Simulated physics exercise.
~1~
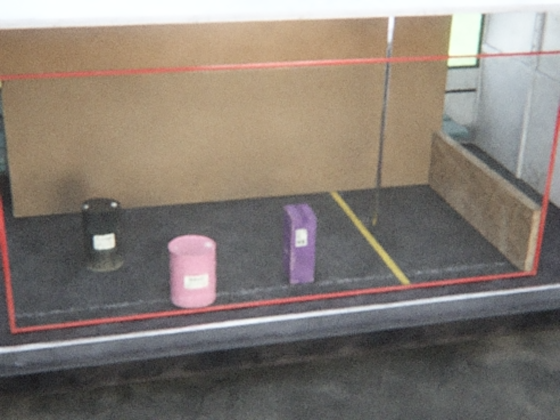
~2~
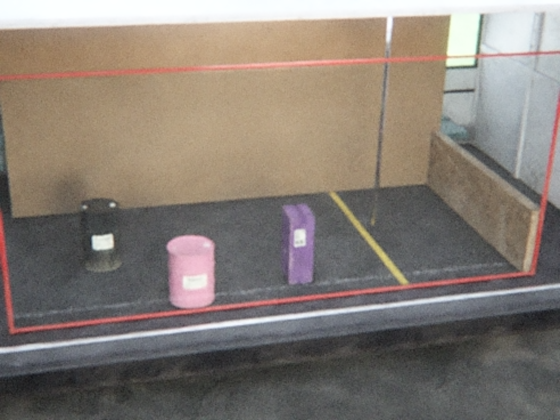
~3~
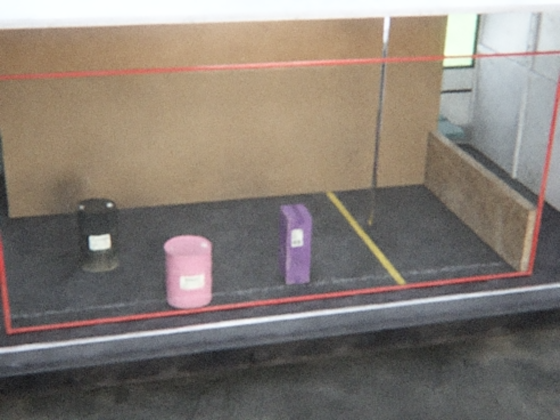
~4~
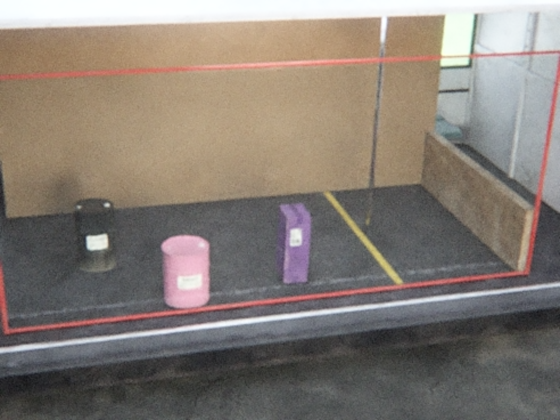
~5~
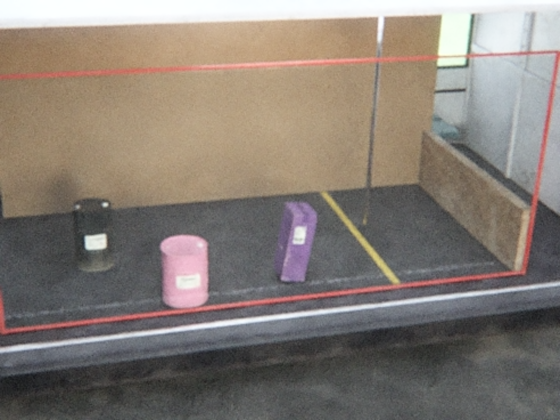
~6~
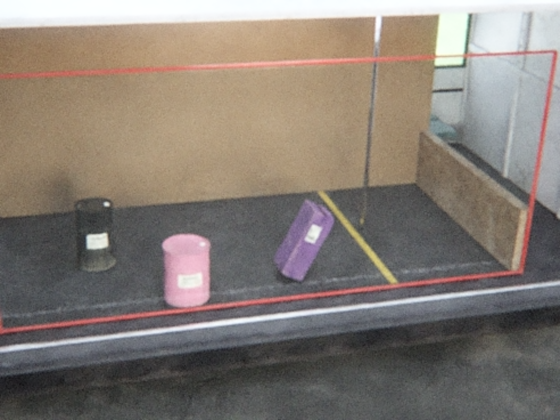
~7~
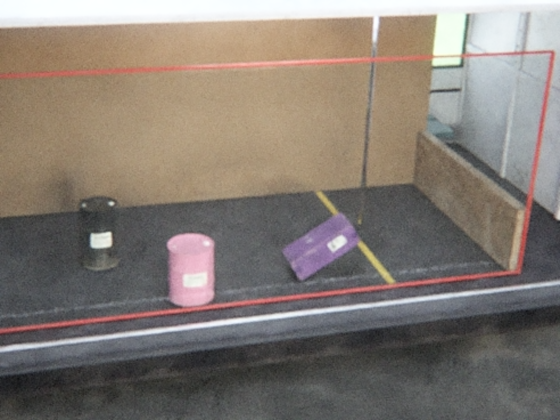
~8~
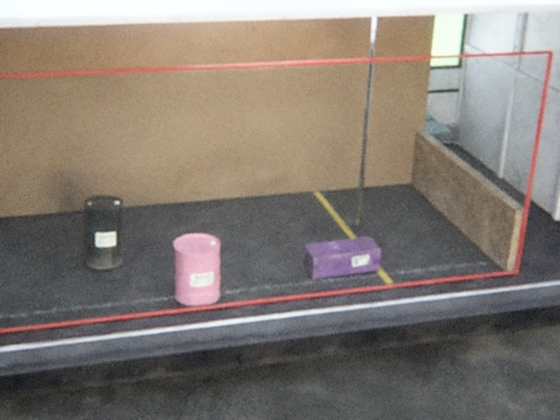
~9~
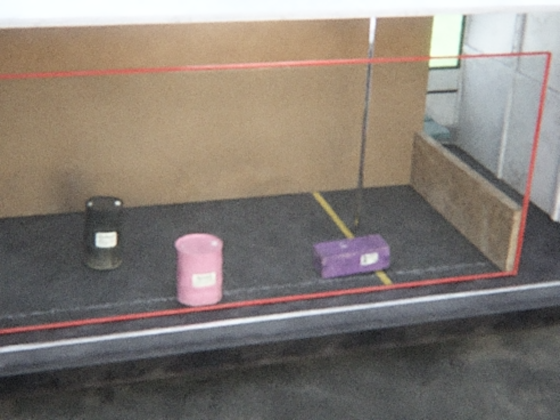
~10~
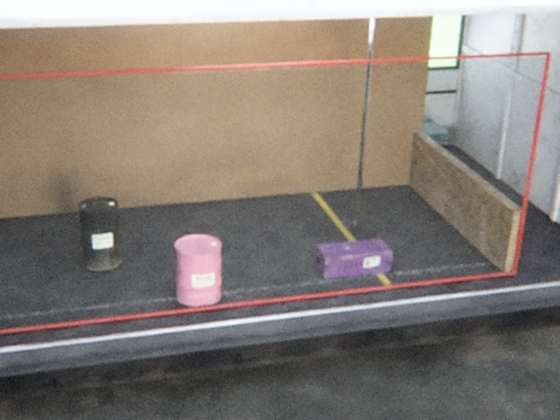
In a bay, a purple box topples right beside two drums, resting at a yellow line.
